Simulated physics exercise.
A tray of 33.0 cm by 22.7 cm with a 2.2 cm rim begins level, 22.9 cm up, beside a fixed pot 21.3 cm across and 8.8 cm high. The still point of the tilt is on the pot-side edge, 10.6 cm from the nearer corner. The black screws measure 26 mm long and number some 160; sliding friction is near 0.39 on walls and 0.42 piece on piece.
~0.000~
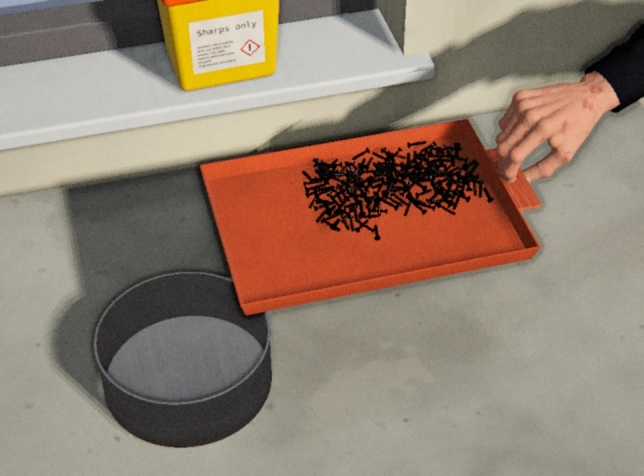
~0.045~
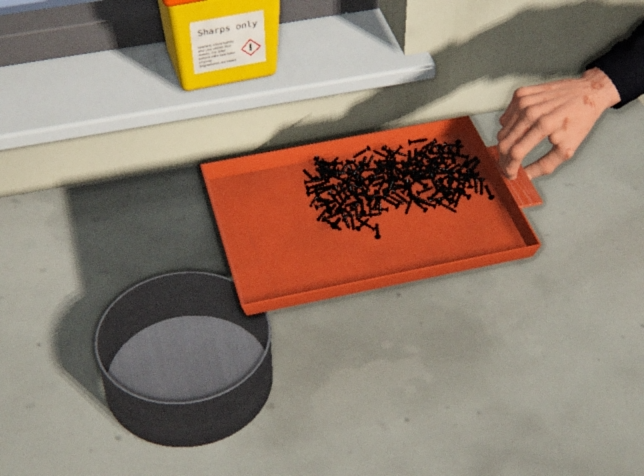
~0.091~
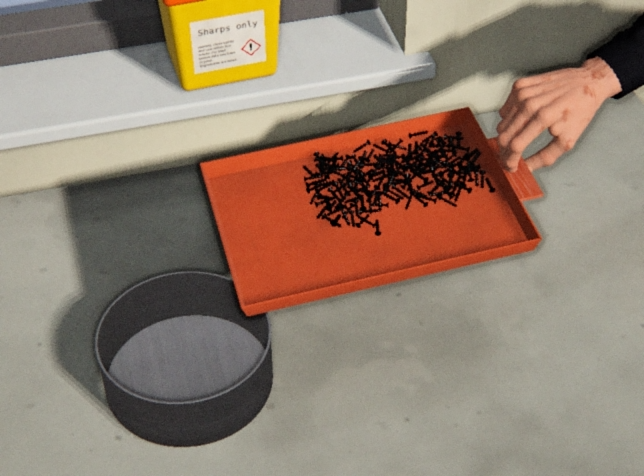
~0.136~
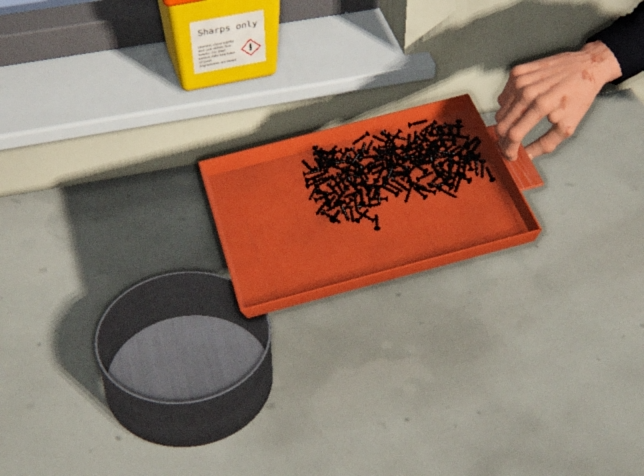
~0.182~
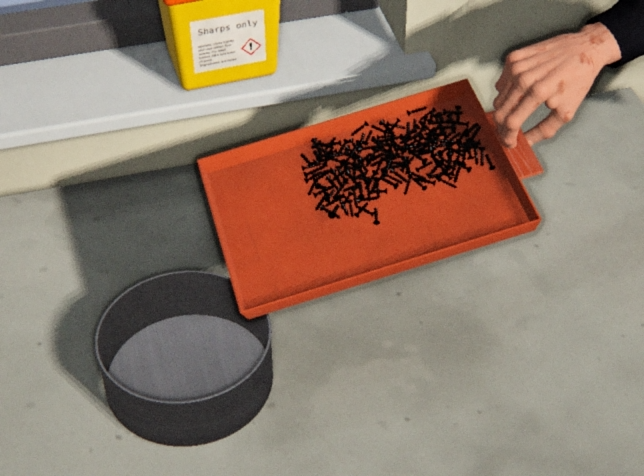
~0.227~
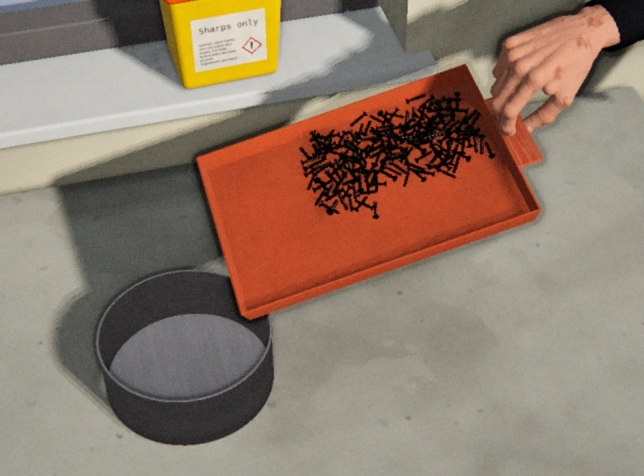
An orange tray scattered with black screws was tilted by a hand that lifted its right end, leaving the left edge low beside a round dark pot, while the screws barely shifted.
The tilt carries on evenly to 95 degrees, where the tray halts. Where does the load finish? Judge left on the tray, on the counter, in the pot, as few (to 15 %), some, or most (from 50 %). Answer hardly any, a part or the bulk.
Tray hardly any, counter the bulk, pot a part.
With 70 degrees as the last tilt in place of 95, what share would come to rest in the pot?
In that case some 20 per cent.
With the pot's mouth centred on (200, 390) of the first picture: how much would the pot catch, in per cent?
Some 100 per cent.
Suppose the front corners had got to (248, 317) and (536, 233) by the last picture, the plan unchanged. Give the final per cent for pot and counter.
Pot 5, counter 95.
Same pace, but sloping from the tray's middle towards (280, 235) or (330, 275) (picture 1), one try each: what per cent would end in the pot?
Some 85 and 5 per cent.
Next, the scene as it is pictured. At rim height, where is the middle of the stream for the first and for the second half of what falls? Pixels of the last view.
First near (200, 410), later near (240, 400).
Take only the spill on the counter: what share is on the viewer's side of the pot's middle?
About 100 per cent.
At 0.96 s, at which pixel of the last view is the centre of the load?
Near (218, 393).
Then, at 0.67 s, tilt 53 degrees; the tray holds 100 %, the pot 0 %.
After 0.96 s, tilt 79 degrees; the tray holds 25 %, the pot 15 %.
After 1.36 s, tilt 95 degrees; the tray holds 0 %, the pot 25 %.
At rest (2.3 s), tray 0 %, counter 75 %, pot 25 %.
